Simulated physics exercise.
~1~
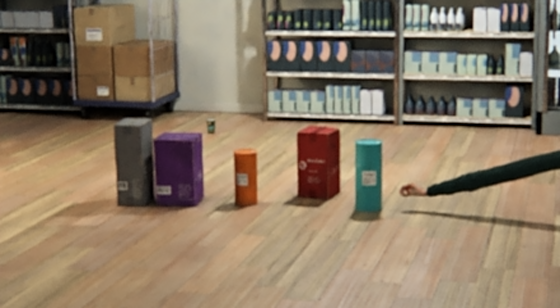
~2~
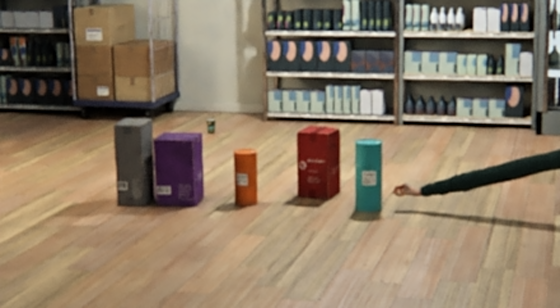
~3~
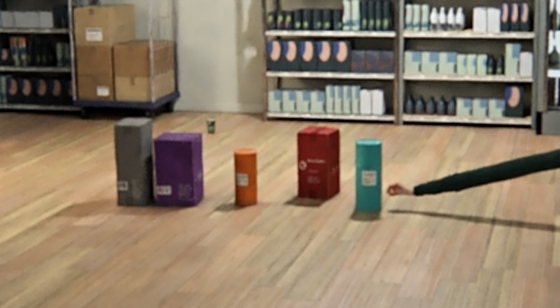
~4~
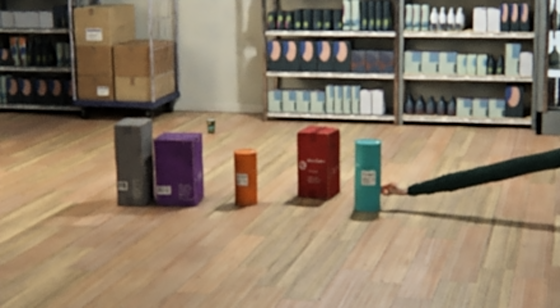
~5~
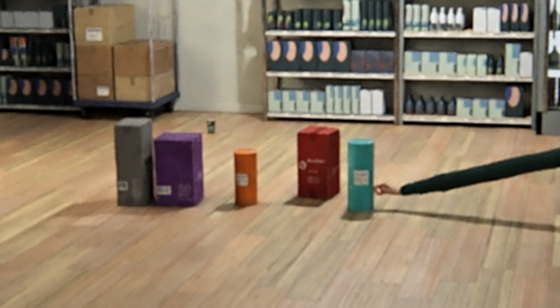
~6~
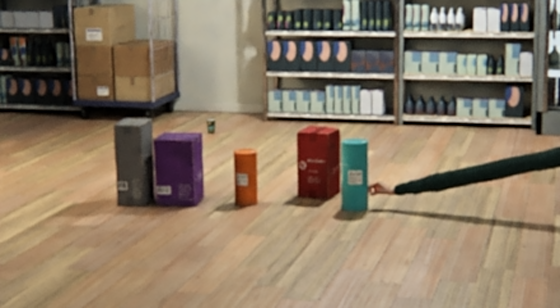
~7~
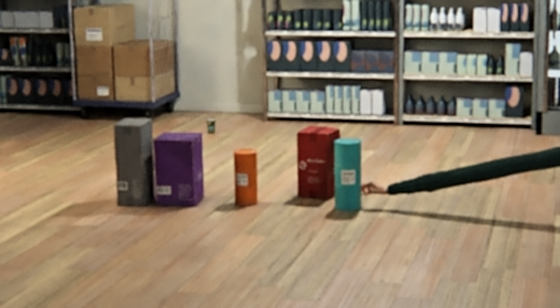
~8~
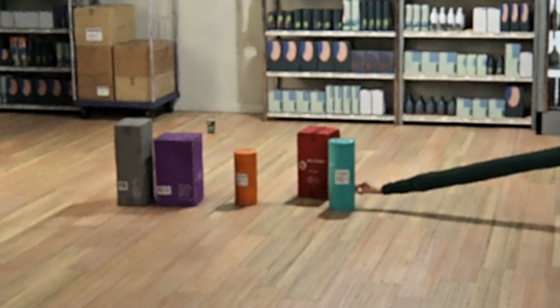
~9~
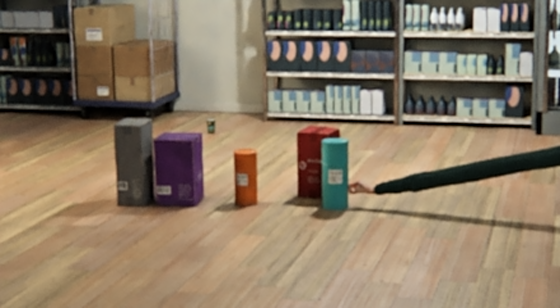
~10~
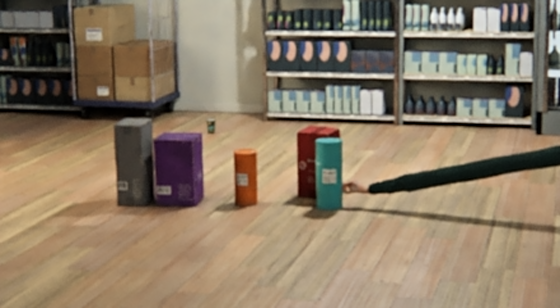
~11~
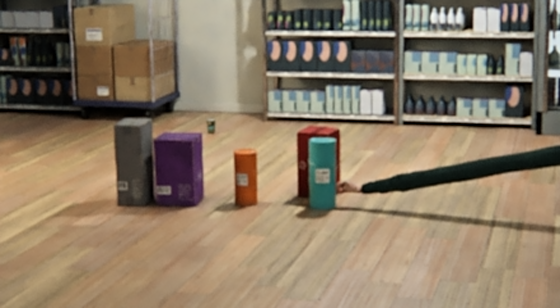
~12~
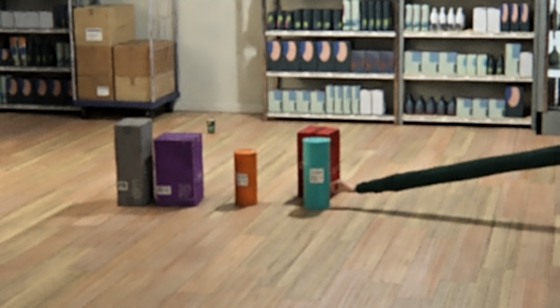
The footage shows a hand on an outstretched, dark-sleeved arm reaching in from the right and pushing a turquoise canister steadily left across a wooden floor, past grey, purple, orange and red objects that stay put, until it stands upright in front of the red box, partly hiding it.
